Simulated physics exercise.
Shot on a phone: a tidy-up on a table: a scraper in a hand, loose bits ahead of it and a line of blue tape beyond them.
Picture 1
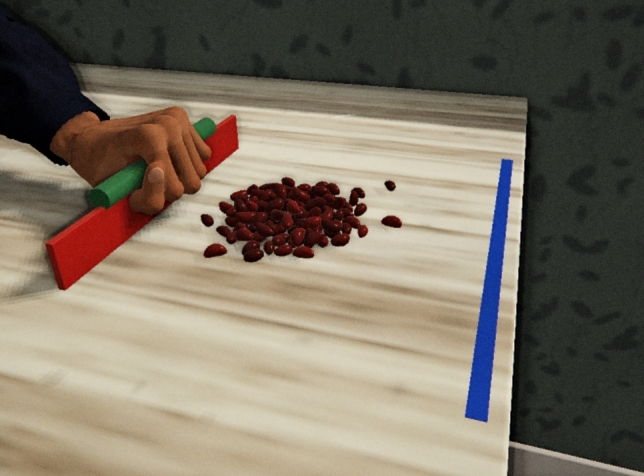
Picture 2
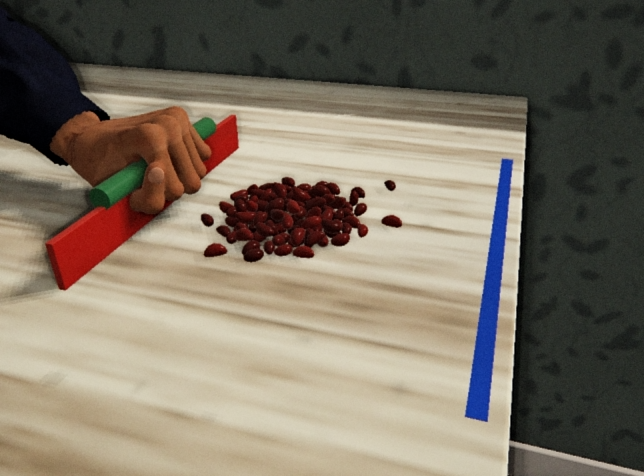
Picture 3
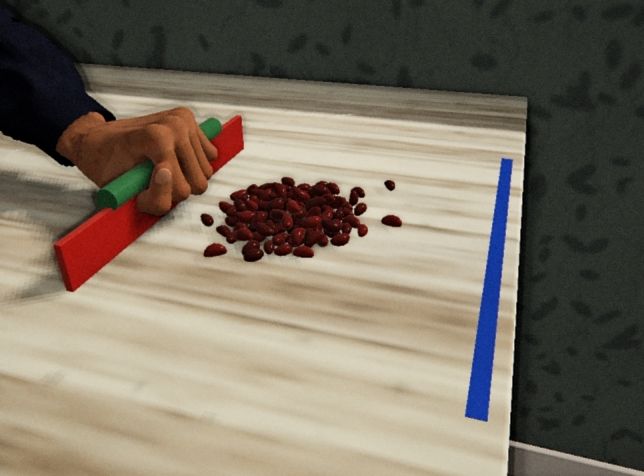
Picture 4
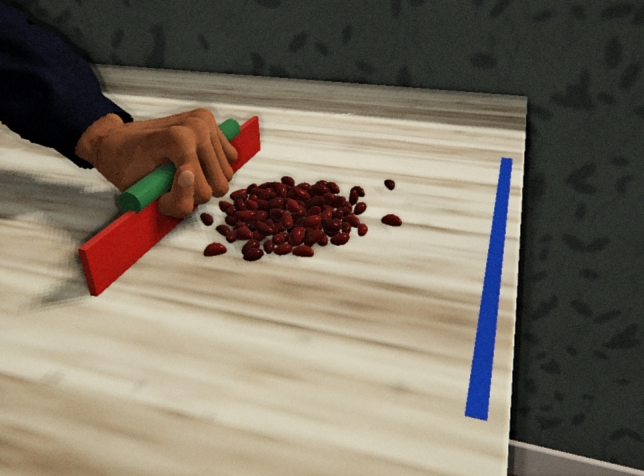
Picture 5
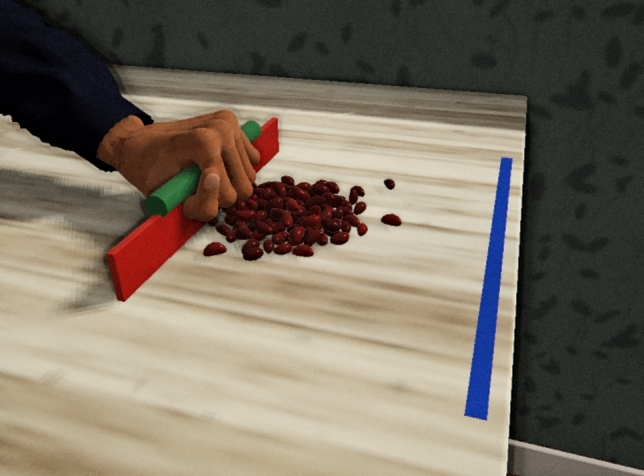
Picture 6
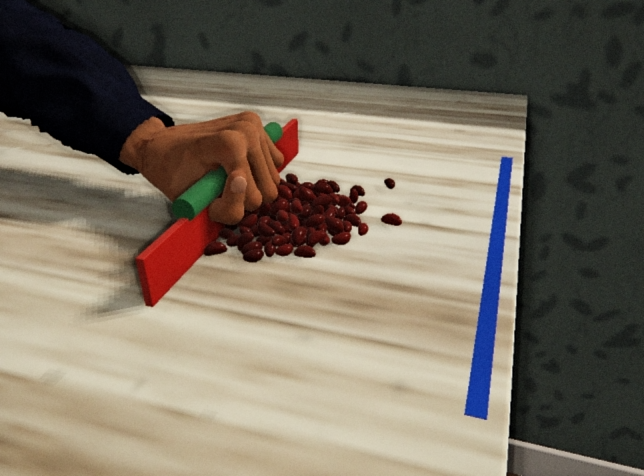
A hand in a dark sleeve grips the green handle of a red scraper at the left of a pale, streaked tabletop, seen from above at an angle. Dark red kidney beans lie loosely heaped near the middle, with blue tape by the right edge. The scraper rests briefly, then slides right into the heap, pushing the nearest beans, while the camera stays still.
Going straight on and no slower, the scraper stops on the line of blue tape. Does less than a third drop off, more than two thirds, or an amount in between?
The share that drops off is more than two thirds.
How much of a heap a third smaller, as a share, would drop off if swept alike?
About 100 in a hundred.
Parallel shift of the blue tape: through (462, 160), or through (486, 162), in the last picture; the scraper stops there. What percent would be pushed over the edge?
Note: Case one around 30 in a hundred, case two around 60 in a hundred.
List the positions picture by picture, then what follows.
In the first picture, scraper near (74, 251), at rest; blue tape near (507, 167), right by the edge; edge at (519, 256); the heap near (296, 219), kidney beans.
In the second picture, scraper near (75, 251), at rest.
In the third picture, scraper near (82, 252); the heap near (295, 219).
In the fourth picture, scraper near (106, 256).
In the fifth picture, scraper near (133, 260); the heap near (295, 218).
In the sixth picture, scraper near (161, 265); blue tape near (506, 165); edge at (519, 254); the heap near (289, 216), near a quarter pushed along.
Shortly afterwards, scraper still moving, near (369, 189); heap all on the table, its front near (491, 230).
Next, scraper stopped at the blue tape; heap the bulk over the edge.
Some moments later, scraper stopped at the blue tape; heap all but a few over the edge.
In the end, scraper stopped at the blue tape; heap all but a few over the edge.
